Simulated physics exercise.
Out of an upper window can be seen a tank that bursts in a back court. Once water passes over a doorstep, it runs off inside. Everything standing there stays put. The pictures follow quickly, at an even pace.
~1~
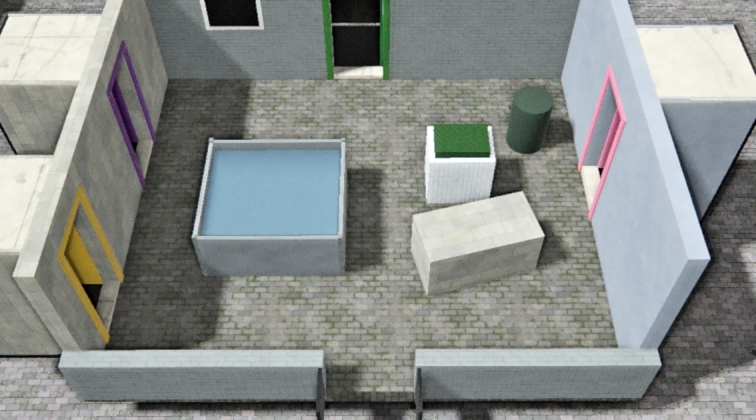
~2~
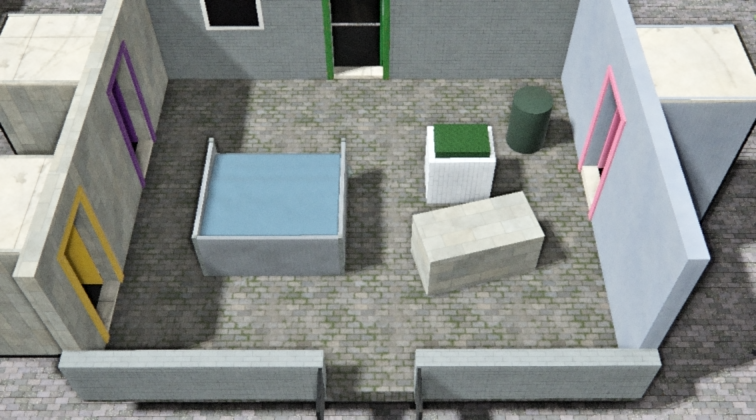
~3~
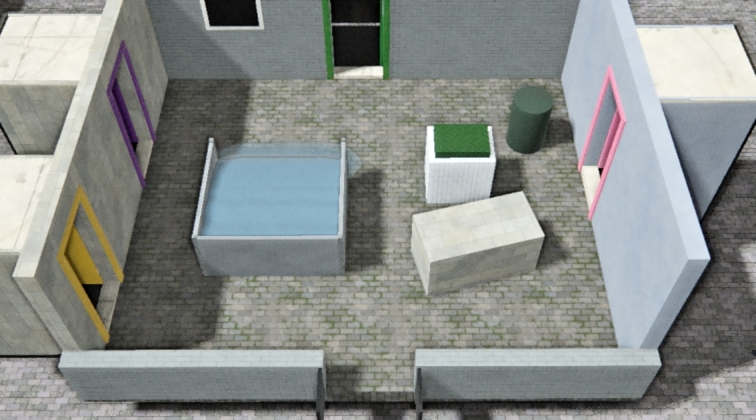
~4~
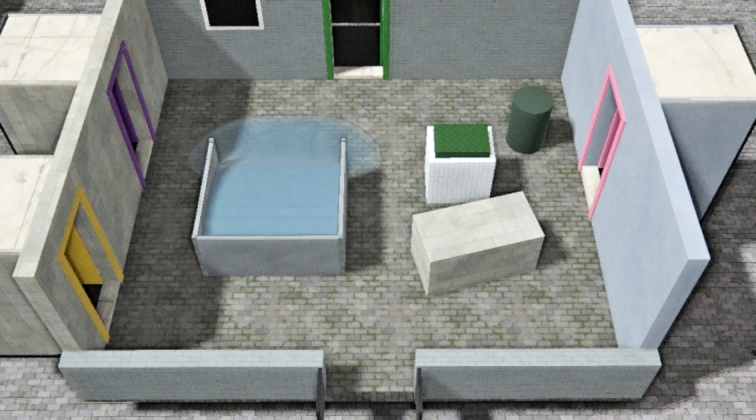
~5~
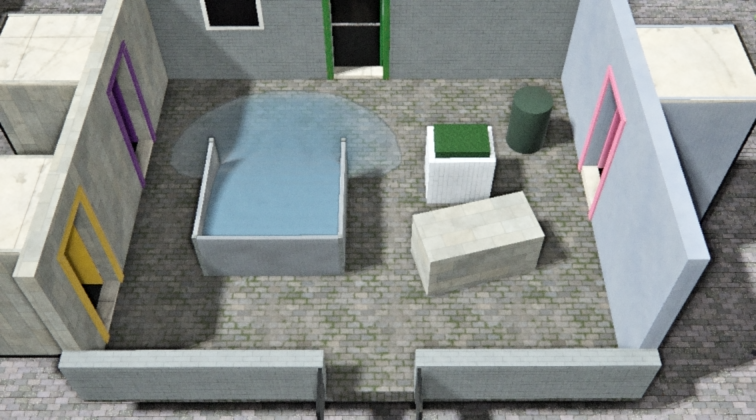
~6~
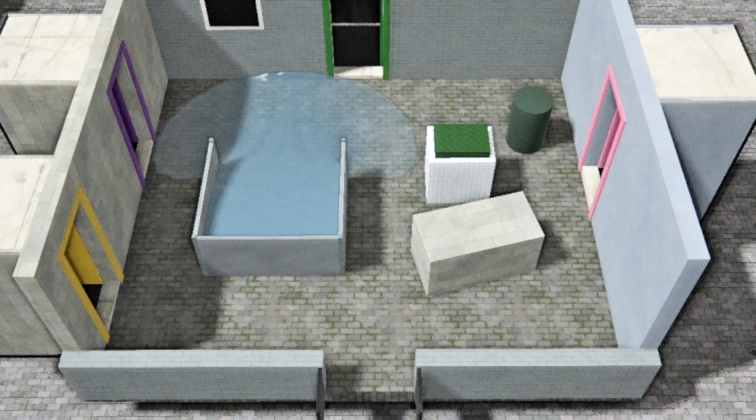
Water spreading in a widening fan across a paved courtyard from an open tank after its far side gives way.
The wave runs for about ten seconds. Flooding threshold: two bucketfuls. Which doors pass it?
The purple door passes it; the green door passes it; the yellow door passes it; the pink door does not pass it.
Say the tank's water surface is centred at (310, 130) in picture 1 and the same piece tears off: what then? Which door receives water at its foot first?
Leading the way is the green-painted one.
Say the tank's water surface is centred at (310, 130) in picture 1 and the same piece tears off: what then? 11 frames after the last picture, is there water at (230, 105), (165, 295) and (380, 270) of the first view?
The first spot ends up sodden, the second left untouched and the third left untouched.
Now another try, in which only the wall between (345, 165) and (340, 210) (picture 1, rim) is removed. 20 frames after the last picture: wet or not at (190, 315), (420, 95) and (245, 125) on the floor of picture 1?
In turn: Untouched, then inundated, then untouched.
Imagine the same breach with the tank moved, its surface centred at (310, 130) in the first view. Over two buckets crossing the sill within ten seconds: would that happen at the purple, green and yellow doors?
Results - purple: Tops the limit; green: Tops the limit; yellow: Tops the limit.
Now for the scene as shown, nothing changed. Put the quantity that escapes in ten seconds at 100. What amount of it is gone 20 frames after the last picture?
I'd put it near 60 in a hundred.
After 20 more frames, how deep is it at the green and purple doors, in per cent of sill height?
About 180 and 180 per cent.
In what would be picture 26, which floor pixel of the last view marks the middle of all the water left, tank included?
At roughly (308, 147).
A moment on, water covers 30 % of the floor; the purple door wet at the sill, nothing in, the green door over two buckets in, the yellow door not reached, the pink door not reached.
Next, water covers 30 % of the floor; the purple door wet at the sill, nothing in, the green door far over two buckets in, the yellow door not reached, the pink door not reached.
Then, water covers 55 % of the floor; the purple door under two buckets in, the green door far over two buckets in, the yellow door wet at the sill, nothing in, the pink door wet at the sill, nothing in.
Later, water covers 90 % of the floor; the purple door over two buckets in, the green door far over two buckets in, the yellow door over two buckets in, the pink door wet at the sill, nothing in.
In the end, water covers 100 % of the floor; the purple door over two buckets in, the green door far over two buckets in, the yellow door over two buckets in, the pink door wet at the sill, nothing in.
